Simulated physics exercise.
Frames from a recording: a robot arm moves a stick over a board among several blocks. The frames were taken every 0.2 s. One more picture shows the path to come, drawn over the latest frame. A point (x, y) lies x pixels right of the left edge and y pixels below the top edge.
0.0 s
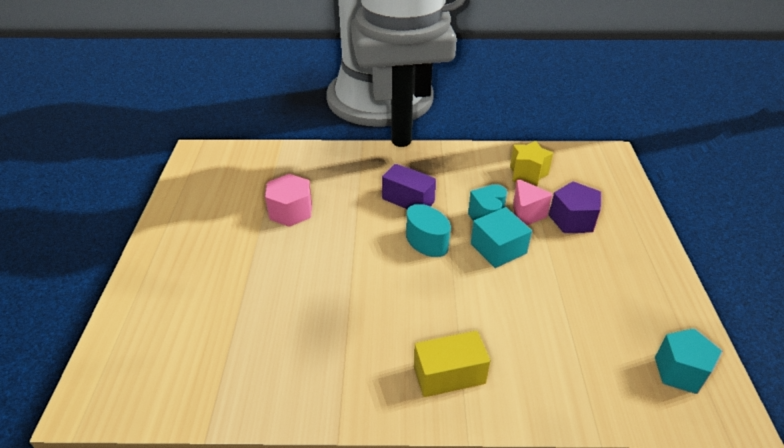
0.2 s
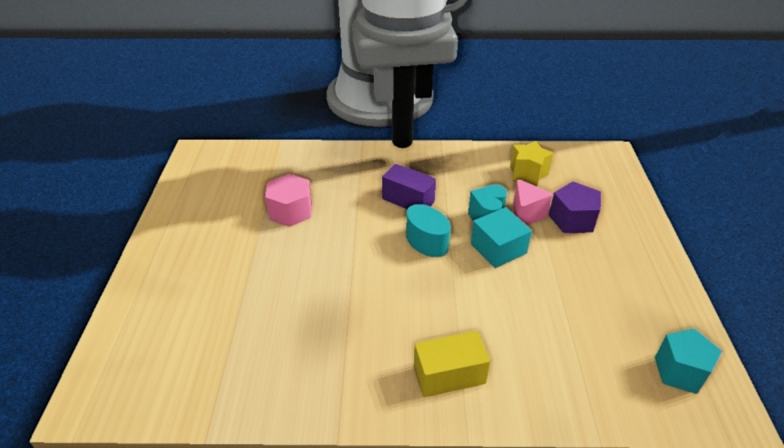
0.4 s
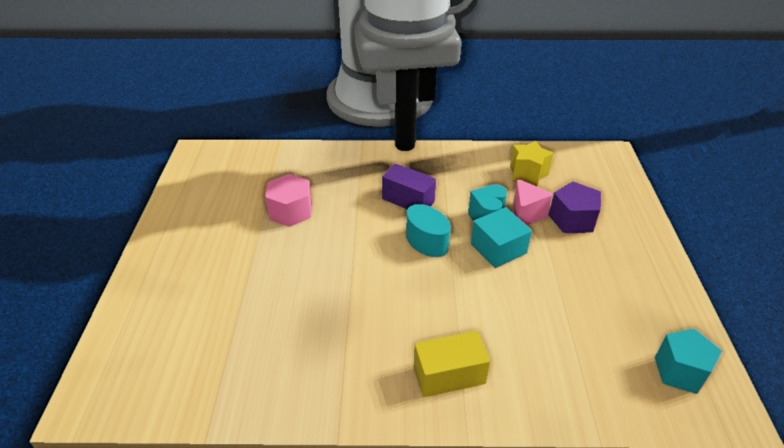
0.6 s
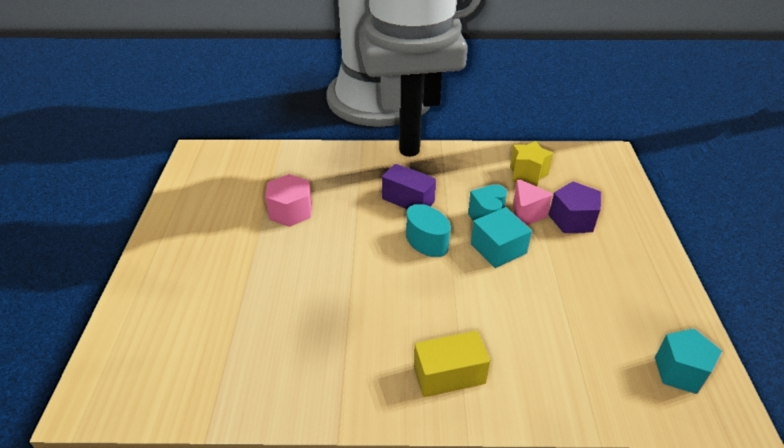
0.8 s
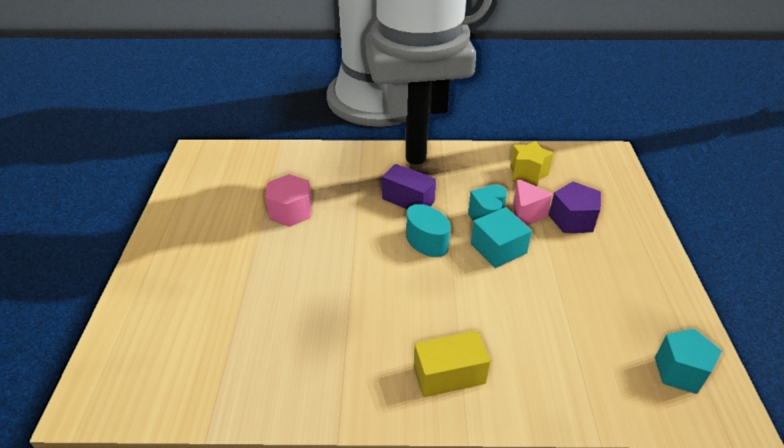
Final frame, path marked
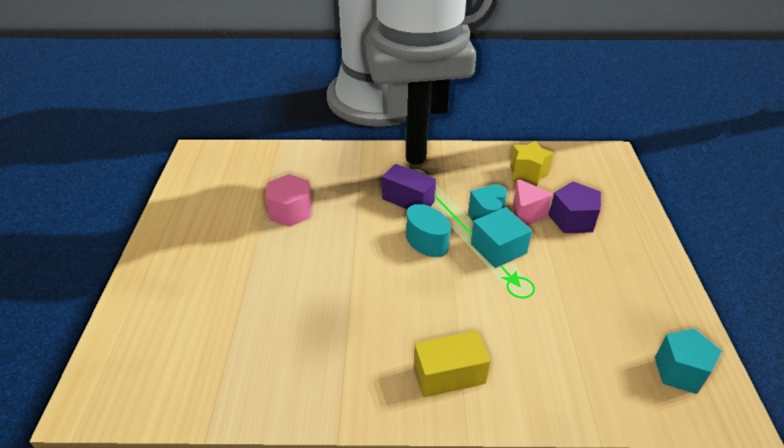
To begin with, a robot arm holds a dark stick still at the far edge of a wooden board scattered with pink, purple, yellow and turquoise blocks. Then the stick shifts slightly right and a little nearer, ending just behind the purple block near the turquoise elliptical one, while every block stays put.
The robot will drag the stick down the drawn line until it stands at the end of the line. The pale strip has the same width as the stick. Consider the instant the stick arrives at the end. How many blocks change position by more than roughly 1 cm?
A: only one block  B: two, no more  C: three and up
Answer: A.
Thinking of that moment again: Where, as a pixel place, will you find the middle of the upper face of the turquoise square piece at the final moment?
It sits at (555, 252).
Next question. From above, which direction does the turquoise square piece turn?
The block turns counter-clockwise.
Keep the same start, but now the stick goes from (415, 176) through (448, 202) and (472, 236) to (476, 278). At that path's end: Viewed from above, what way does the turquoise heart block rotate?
It goes anticlockwise.
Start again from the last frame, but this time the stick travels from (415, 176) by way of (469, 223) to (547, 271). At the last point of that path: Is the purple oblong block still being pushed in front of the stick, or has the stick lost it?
It is gone from the front.
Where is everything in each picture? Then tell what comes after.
Stick tip (402, 143); block tops, purple oblong block (409, 177); turquoise heart block (490, 196); turquoise square piece (503, 225), in the first picture.
Stick (402, 144); blocks unchanged, in the second picture.
Stick (405, 147); blocks unchanged, in the third picture.
Stick (410, 152); blocks unchanged, in the fourth picture.
Stick (416, 160); purple oblong block (409, 177); turquoise heart block (490, 196); turquoise square piece (503, 225), in the fifth picture.
Path on the board, from (415, 176) directly to (521, 287).
What follows on the original path. One third of the way, stick (448, 192); purple oblong block (409, 180), turned 15° clockwise.
Two thirds of the way, stick (484, 229); purple oblong block (409, 180), turned 15° clockwise; turquoise square piece (517, 234), turned 20° anticlockwise.
At the end, stick (524, 271); purple oblong block (409, 180), turned 15° clockwise; turquoise heart block in place; turquoise square piece (555, 252), turned 80° anticlockwise.
